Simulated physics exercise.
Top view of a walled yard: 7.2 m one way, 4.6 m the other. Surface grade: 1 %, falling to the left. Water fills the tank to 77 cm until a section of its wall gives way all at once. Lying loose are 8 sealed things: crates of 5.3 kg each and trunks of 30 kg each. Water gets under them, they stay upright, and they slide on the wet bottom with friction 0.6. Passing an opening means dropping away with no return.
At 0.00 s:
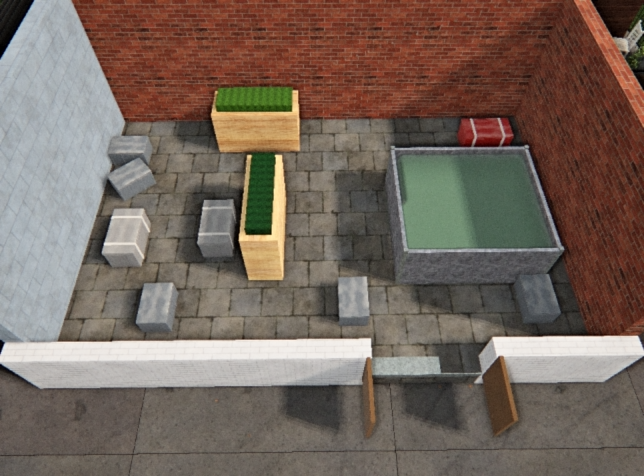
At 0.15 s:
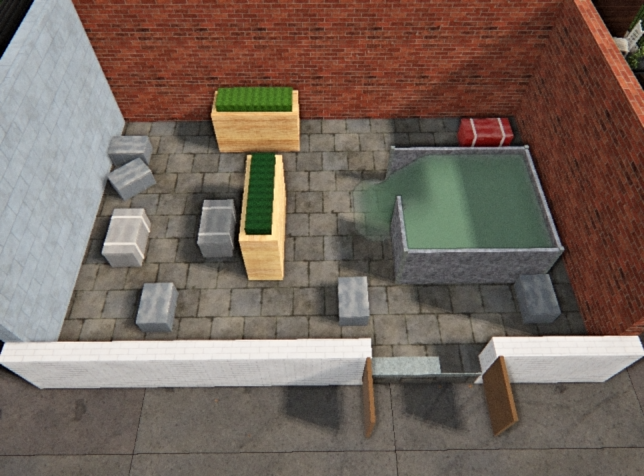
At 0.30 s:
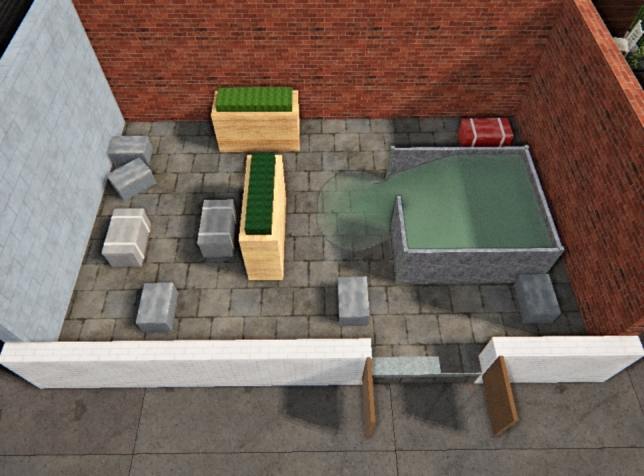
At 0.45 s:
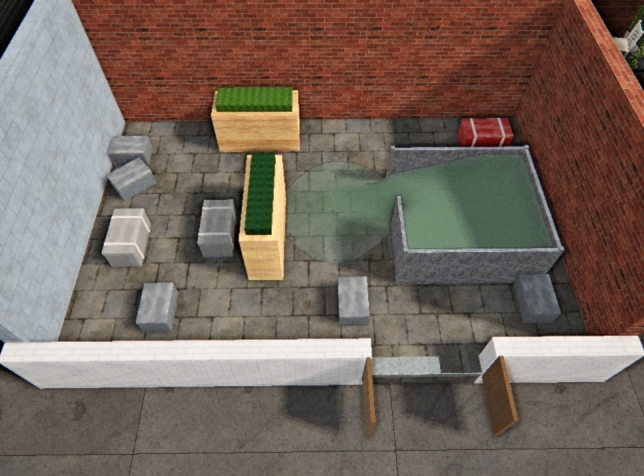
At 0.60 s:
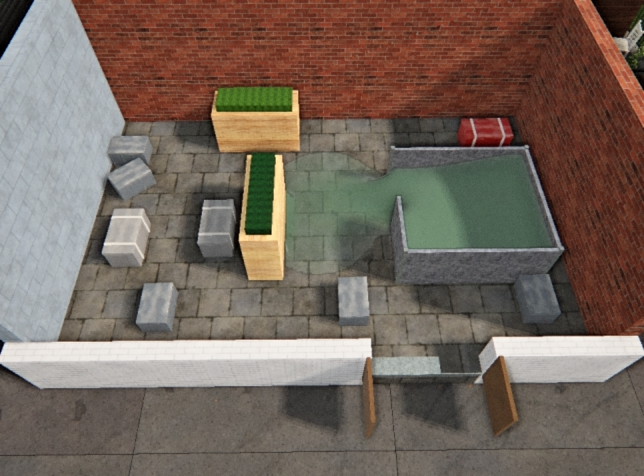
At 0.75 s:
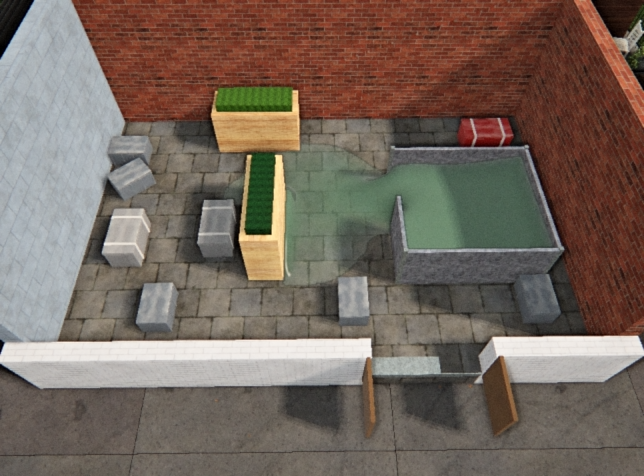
Green water pours from a gap in the stone tank and spreads left across the paving.
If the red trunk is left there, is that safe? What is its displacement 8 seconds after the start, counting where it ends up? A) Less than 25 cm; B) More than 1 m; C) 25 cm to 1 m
A, less than 25 cm.
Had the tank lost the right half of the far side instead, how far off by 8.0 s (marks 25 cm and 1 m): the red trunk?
The red trunk is swept away.
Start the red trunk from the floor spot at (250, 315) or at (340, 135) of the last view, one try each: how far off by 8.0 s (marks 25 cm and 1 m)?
I'd expect that it is pushed partway first and is pushed partway second.
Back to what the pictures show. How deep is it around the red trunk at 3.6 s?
I'd say around 2 cm.
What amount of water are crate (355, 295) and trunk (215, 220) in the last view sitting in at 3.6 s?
About 9 and 0 cm.
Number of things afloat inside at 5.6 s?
At that instant the tally stands at 5.
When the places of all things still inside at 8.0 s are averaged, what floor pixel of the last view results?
Mean floor pixel: About (316, 231).
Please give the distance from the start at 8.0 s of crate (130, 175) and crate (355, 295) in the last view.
The first ends 250 cm from its start, the second 250 cm.
After 1.6 s the red trunk is near (488, 127), 0.0 m from its start, aground; 0 of 8 are out; 0 afloat.
After 3.6 s the red trunk is near (488, 127), 0.0 m from its start, aground; 0 of 8 are out; 4 afloat.
After 5.6 s the red trunk is near (488, 127), 0.0 m from its start, aground; 0 of 8 are out; 5 afloat.
After 8.0 s the red trunk is near (488, 127), 0.0 m from its start, aground; 0 of 8 are out; 6 afloat.
